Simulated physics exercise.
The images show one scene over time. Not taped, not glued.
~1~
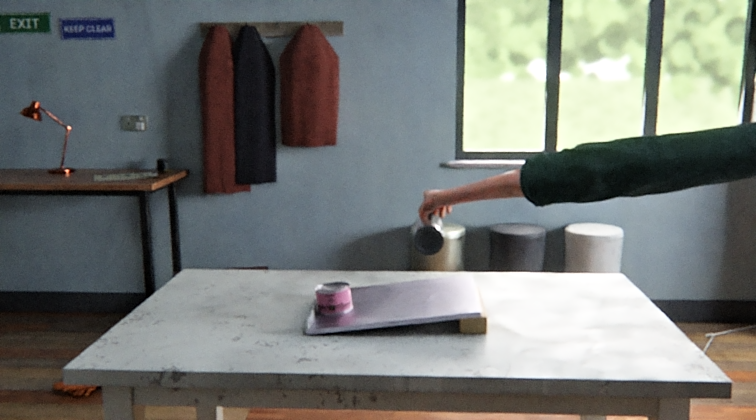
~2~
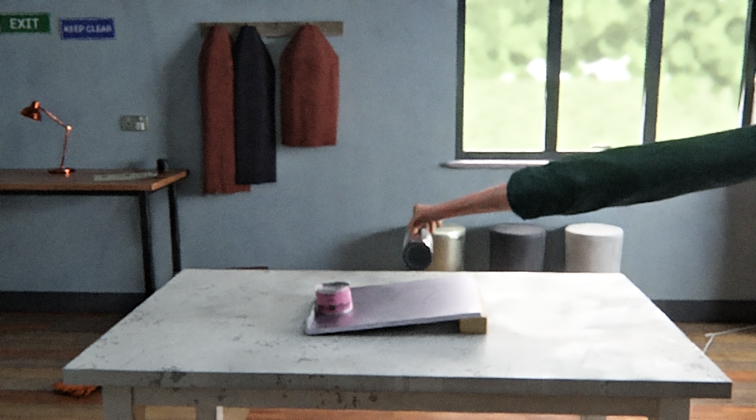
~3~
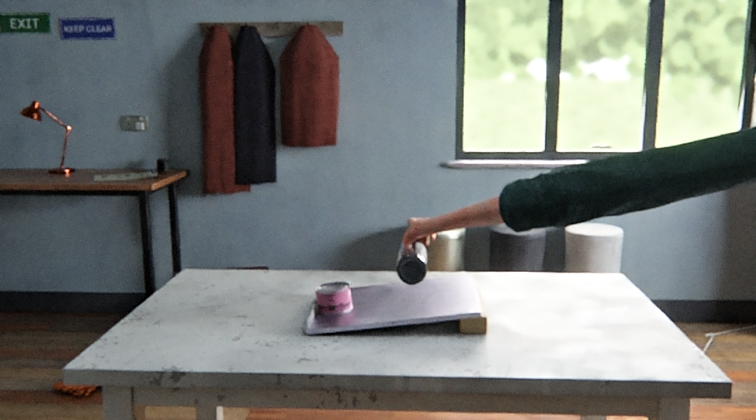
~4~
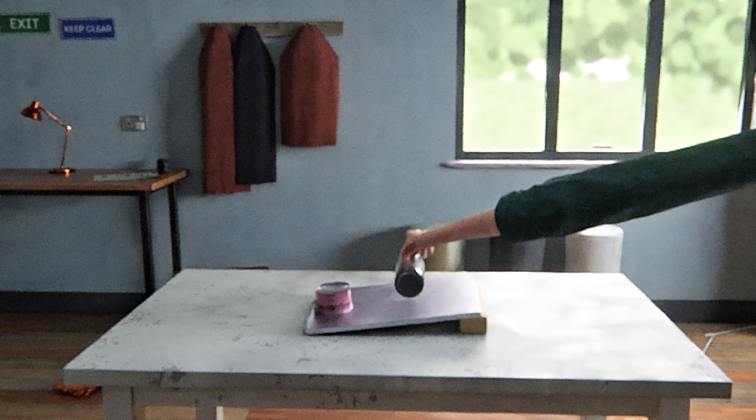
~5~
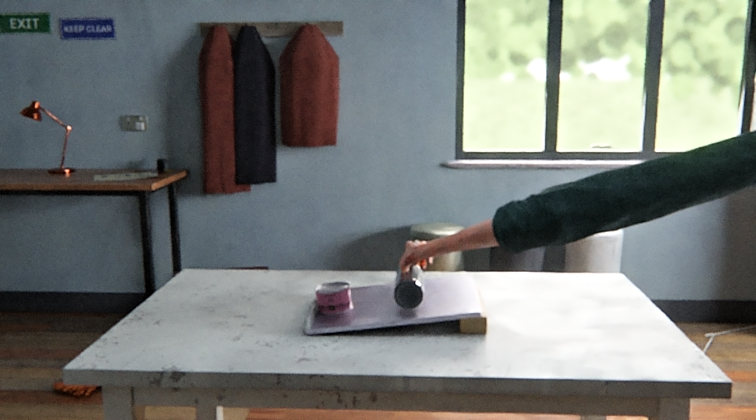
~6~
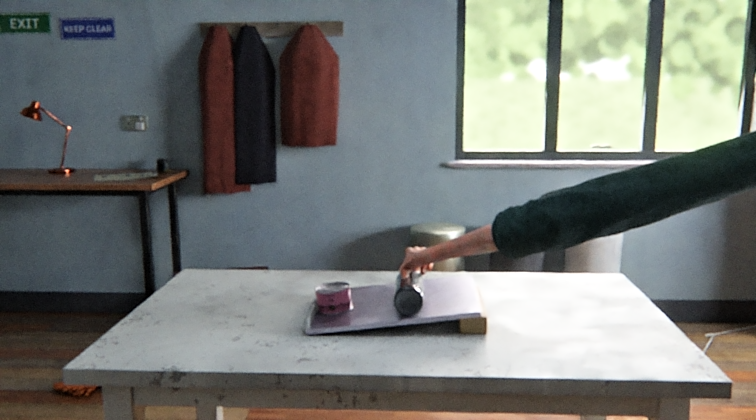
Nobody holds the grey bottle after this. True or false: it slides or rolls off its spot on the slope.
True.
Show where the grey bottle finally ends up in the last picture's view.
Close to (364, 290) in the last picture.
Then, 0.40 s later than the last frame, grey bottle moved a little near (398, 286).
Then, 0.60 s later than the last frame, grey bottle moved about its own width near (377, 289).
Then, 0.70 s later than the last frame, grey bottle moved well along near (364, 290).
When it is over, moved from the start, grey bottle; pink tub as before. End places, in pixels of the last picture, grey bottle near (364, 290). The grey bottle runs down the board.
